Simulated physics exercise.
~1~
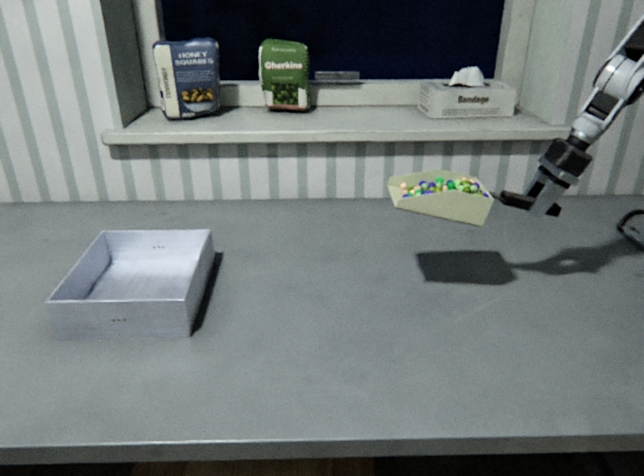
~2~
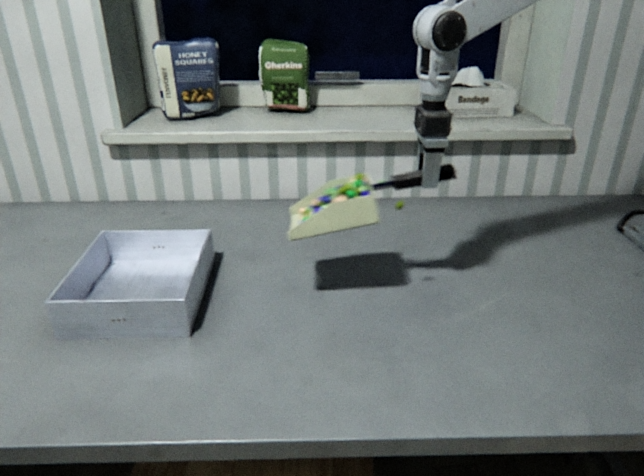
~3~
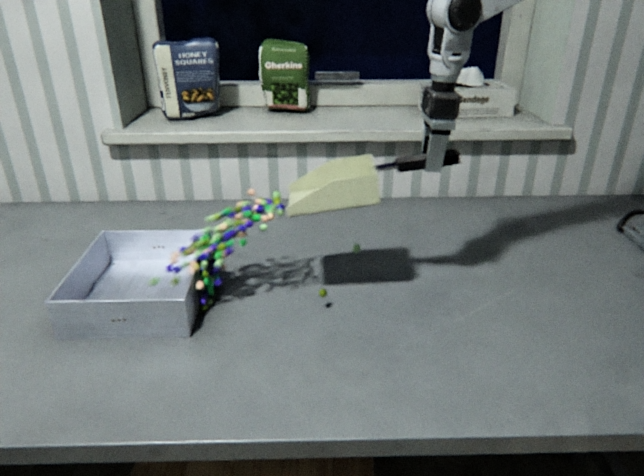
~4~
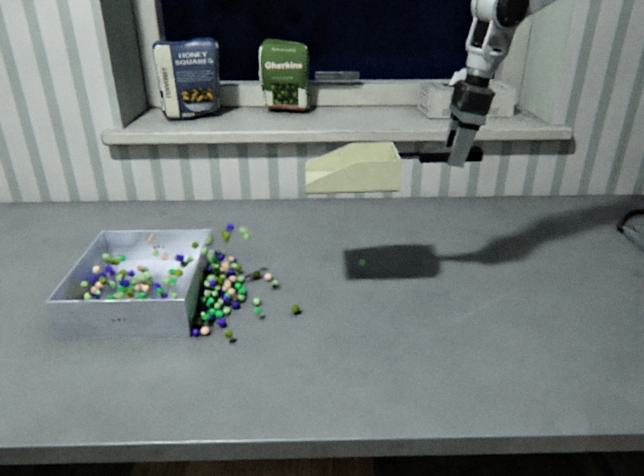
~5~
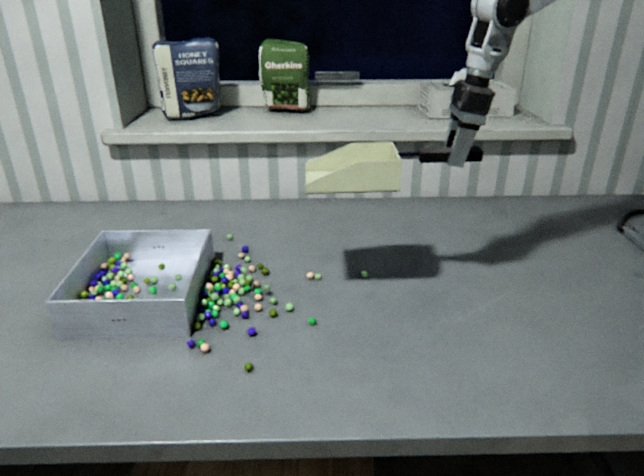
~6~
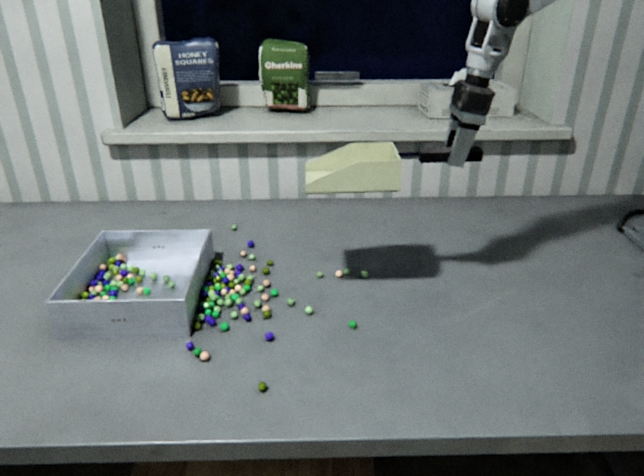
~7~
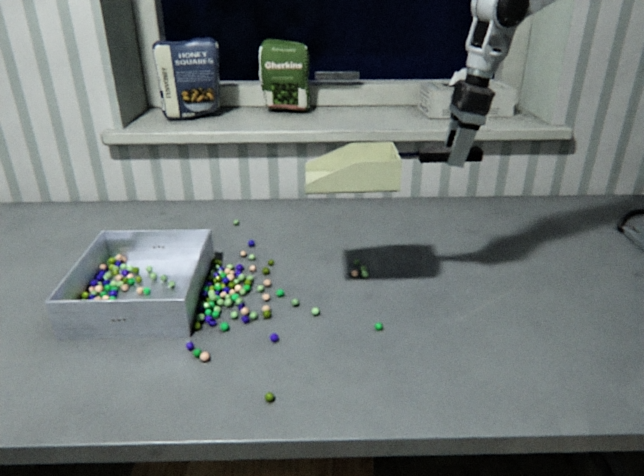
Robot arm swinging a cream scoop left and flinging colourful round sweets, some landing in a grey bin, many scattering across the table.
